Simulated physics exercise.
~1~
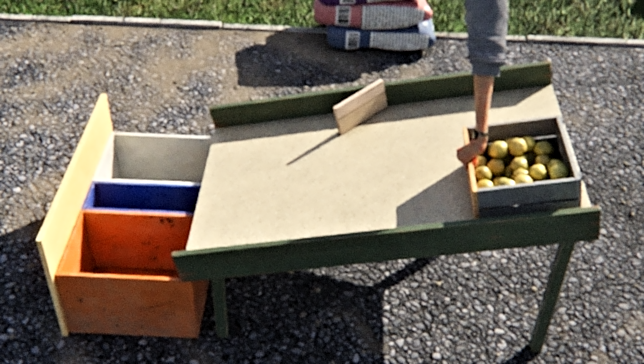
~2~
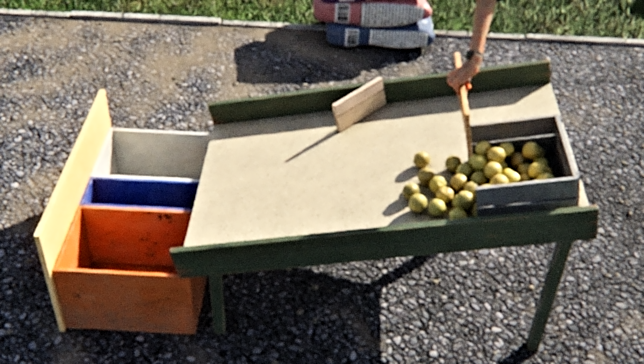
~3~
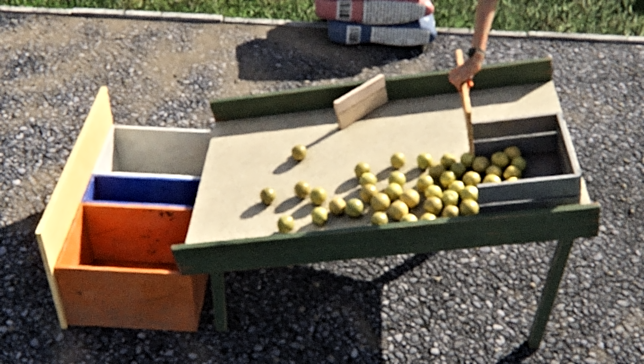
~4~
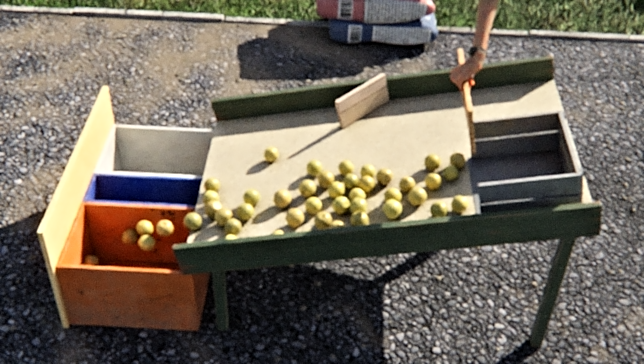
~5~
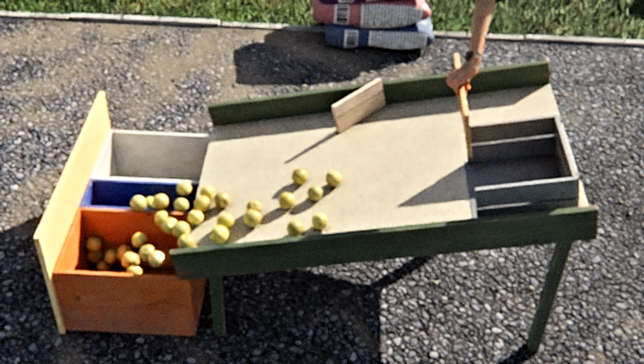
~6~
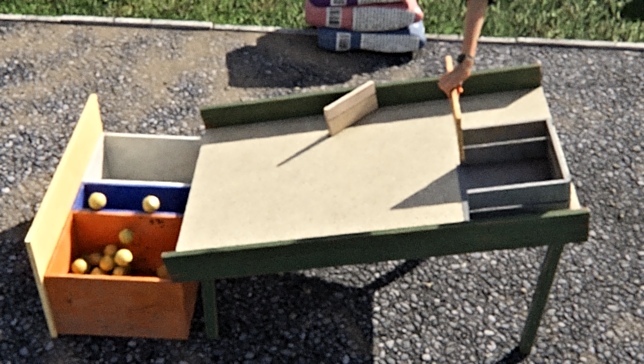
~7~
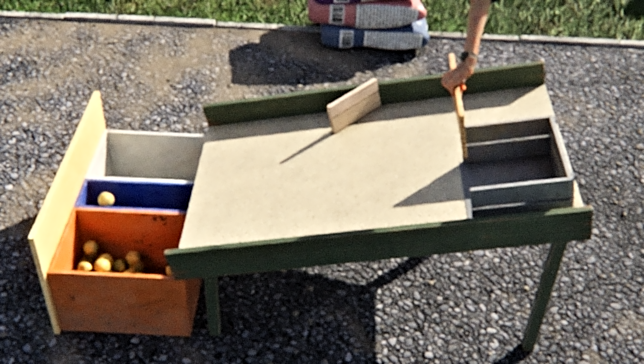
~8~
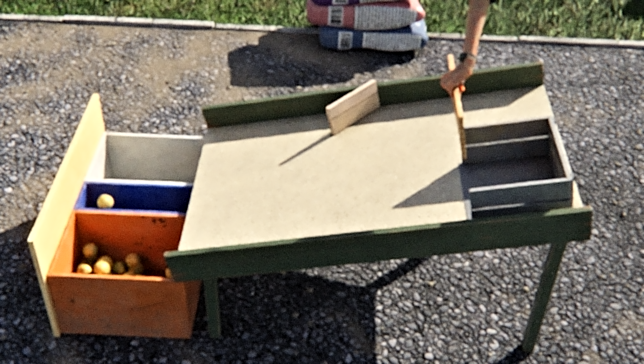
On sunlit gravel, a hand lifting a gate and yellow apples rolling left down a sloped table, most settling in an orange tote.
